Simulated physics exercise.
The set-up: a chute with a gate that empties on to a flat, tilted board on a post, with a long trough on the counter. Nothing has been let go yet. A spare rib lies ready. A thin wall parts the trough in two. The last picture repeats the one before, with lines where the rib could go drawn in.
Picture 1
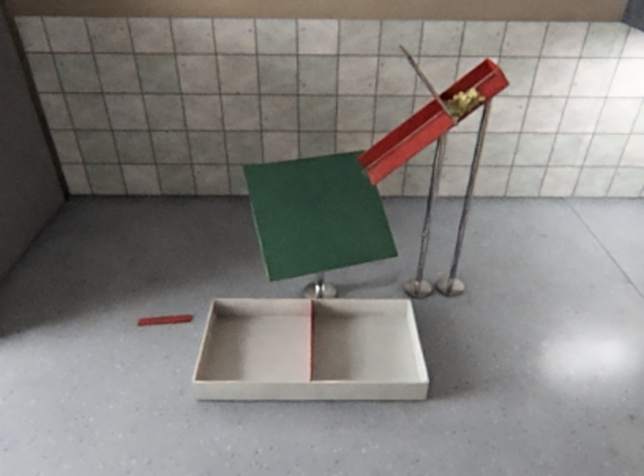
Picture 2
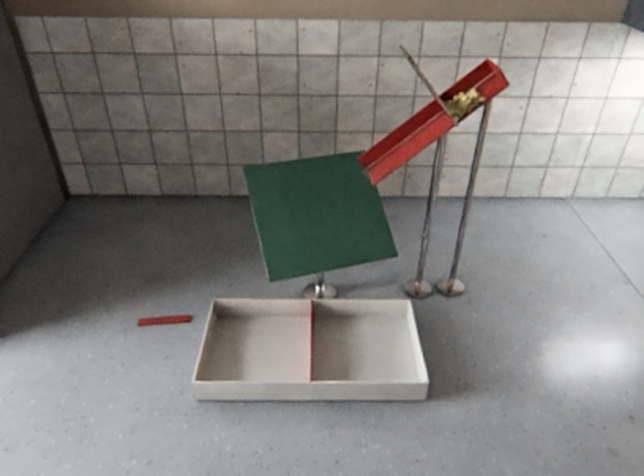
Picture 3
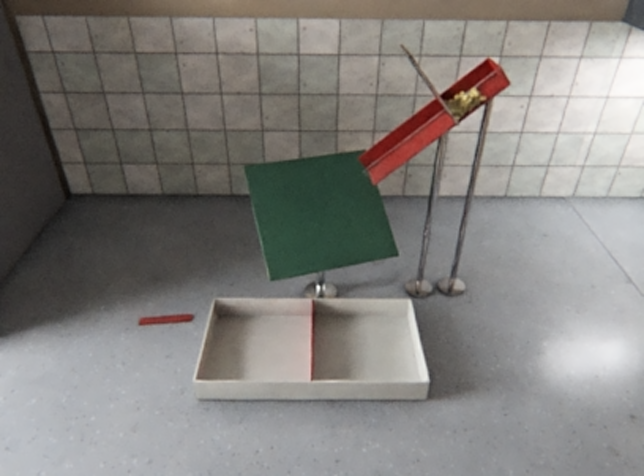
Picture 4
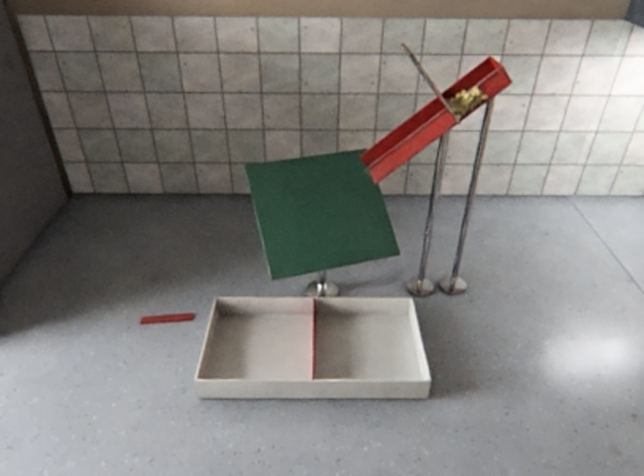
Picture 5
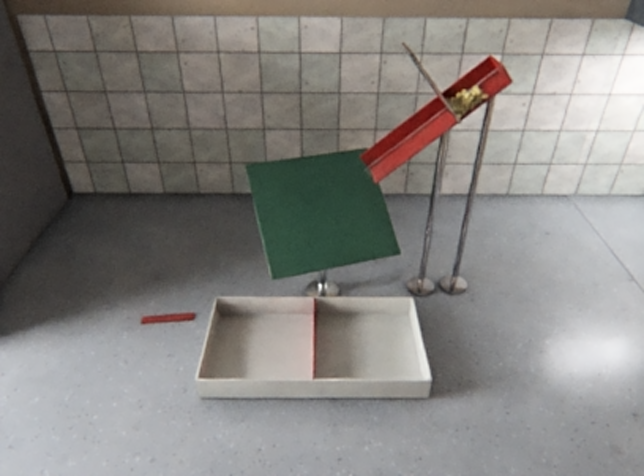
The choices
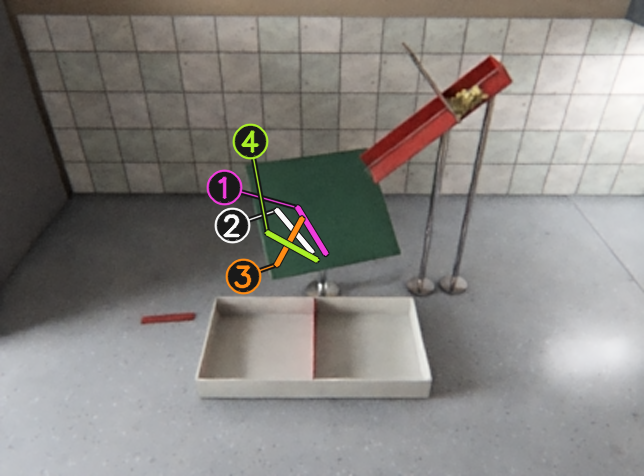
Nothing moves beyond a very faint shift of the whole view: a small pile of yellowish beans stays behind the gate in a red, sloping chute. Below it, the tilted green board and the empty, divided pale trough remain still, with a red strip lying to the left.
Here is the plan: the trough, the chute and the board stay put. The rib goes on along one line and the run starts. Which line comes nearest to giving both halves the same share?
3.
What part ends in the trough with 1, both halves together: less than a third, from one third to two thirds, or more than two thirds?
More than two thirds.
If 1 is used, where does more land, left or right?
Right.
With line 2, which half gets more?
More lands on the right.
On the marked copy, line 1 from (297, 207) to (325, 253); line 2 from (276, 210) to (311, 251); line 3 from (301, 218) to (276, 264); line 4 from (267, 232) to (316, 259).
For line 1, of what is caught, a small share in the left half, all but a few in the right.
For line 2, of what is caught, a small share in the left half, the bulk in the right.
For line 3, of what is caught, close to two thirds in the left half, close to a third in the right.
For line 4, of what is caught, a small share in the left half, all but a few in the right.
